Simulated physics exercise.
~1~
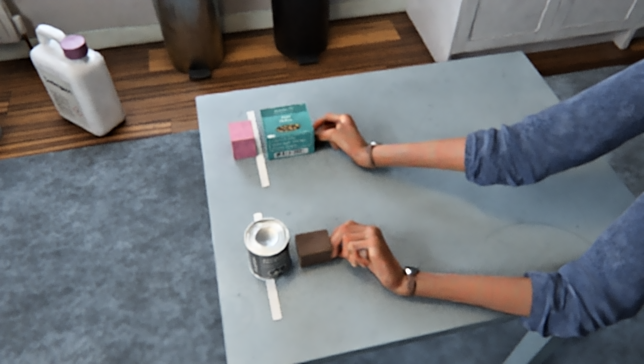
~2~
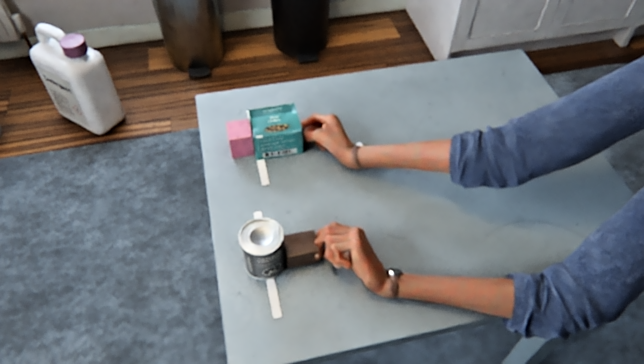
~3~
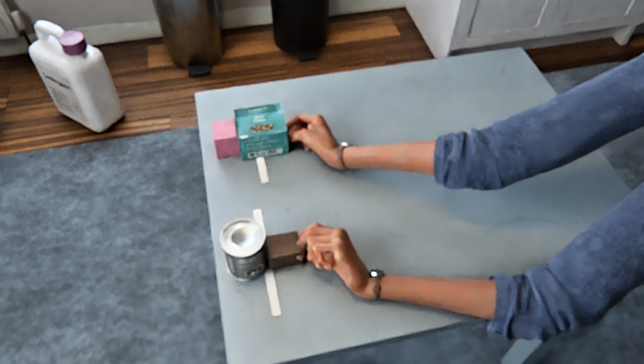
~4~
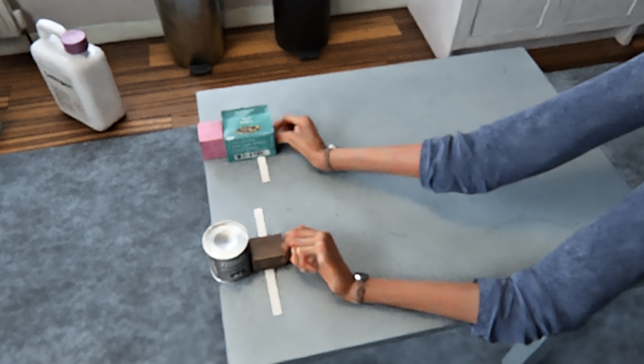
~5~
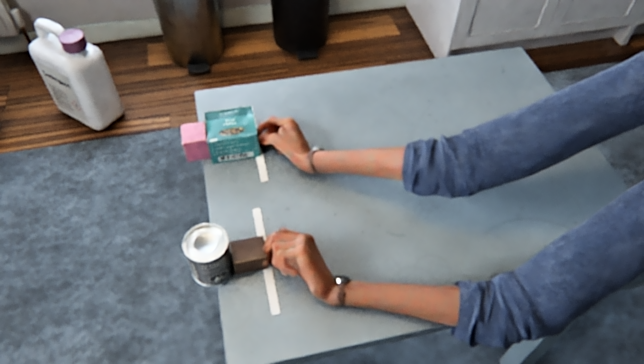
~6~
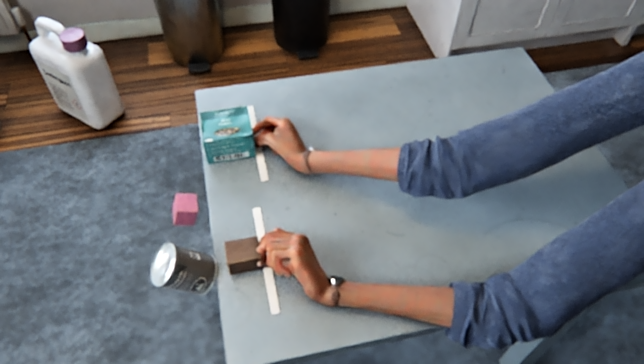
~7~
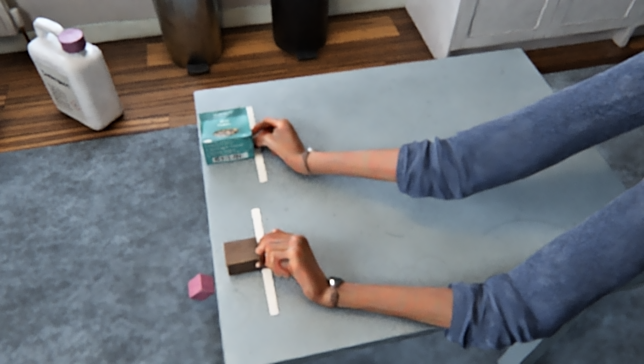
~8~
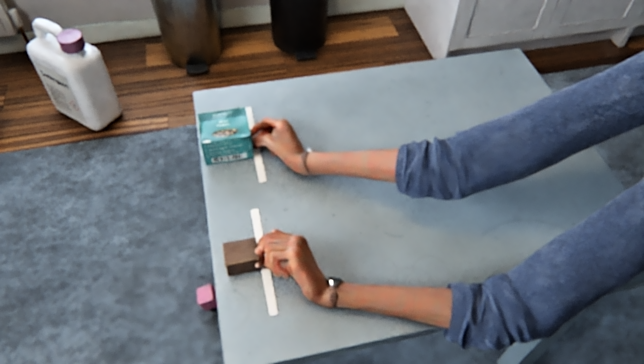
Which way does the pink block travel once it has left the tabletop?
It moves down, tumbling past the left edge of the table toward the floor.
